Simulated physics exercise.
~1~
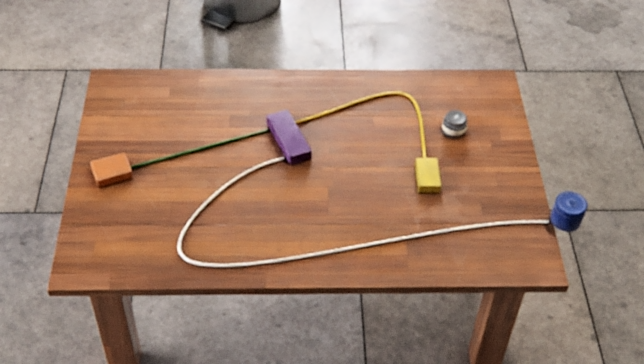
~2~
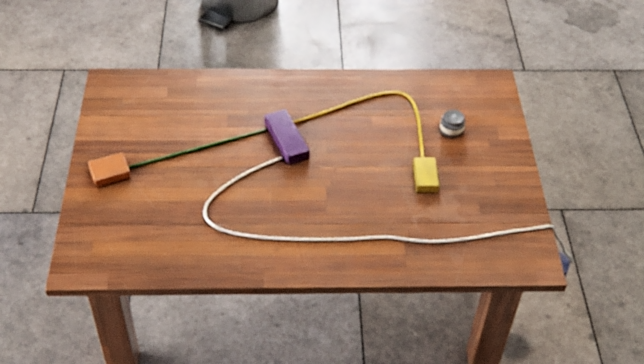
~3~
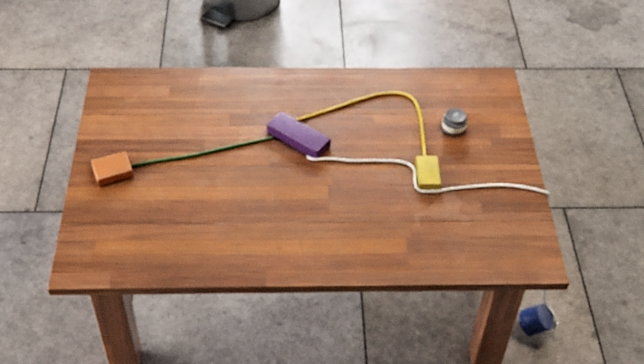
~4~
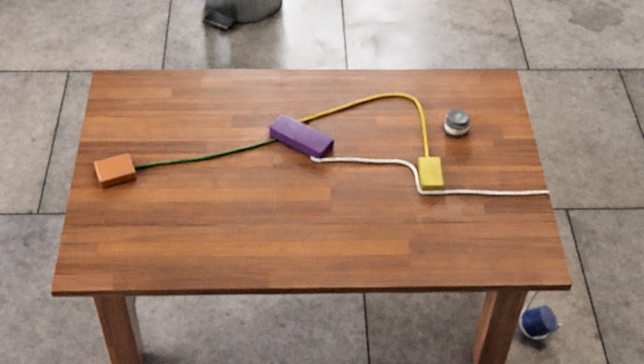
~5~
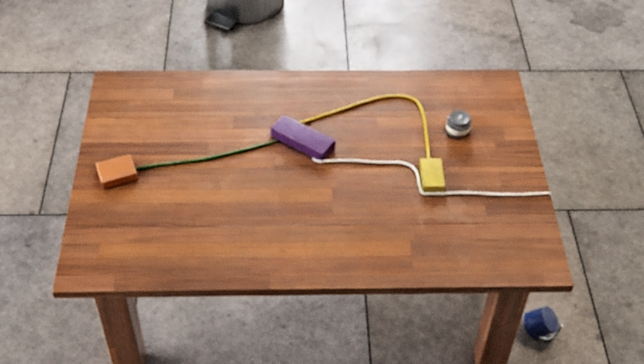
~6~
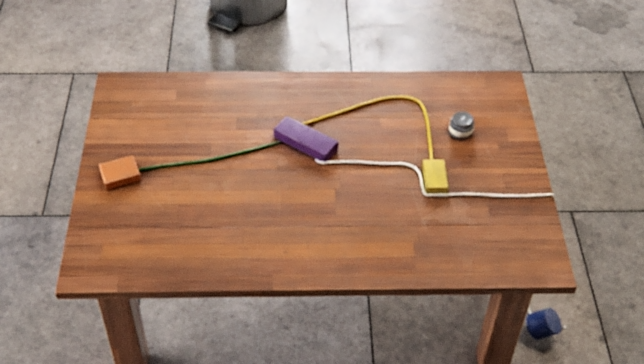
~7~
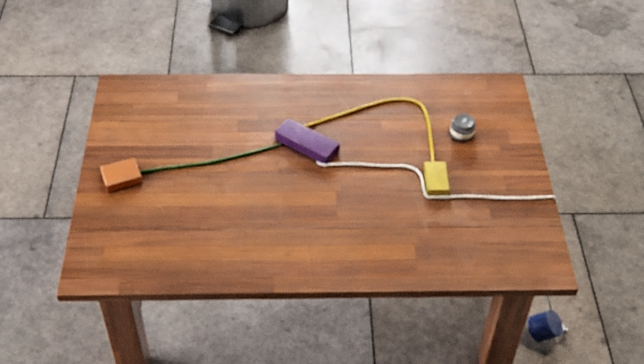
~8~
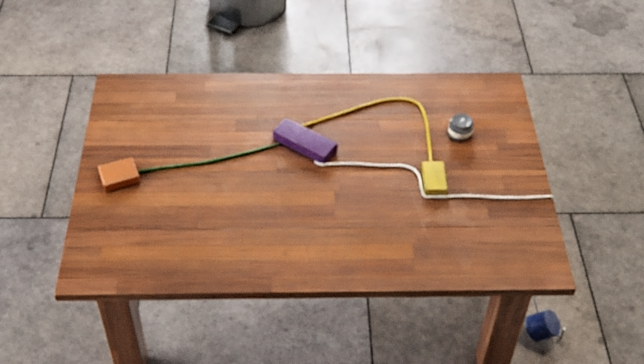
A blue cylindrical speaker tips over the right edge of a wooden dining table, seen from above at a slight angle by a gently swaying camera. On the table, a purple power strip near the upper middle joins by thin cables to an orange charger at the left and a yellow drive at the right, with a grey jar beyond. As the speaker drops, its looping white cable slides across the wood, straightens against the yellow drive, and the strip swivels slightly. The speaker comes to rest on the tiled floor below, the cable still over the edge, while the others barely stir.
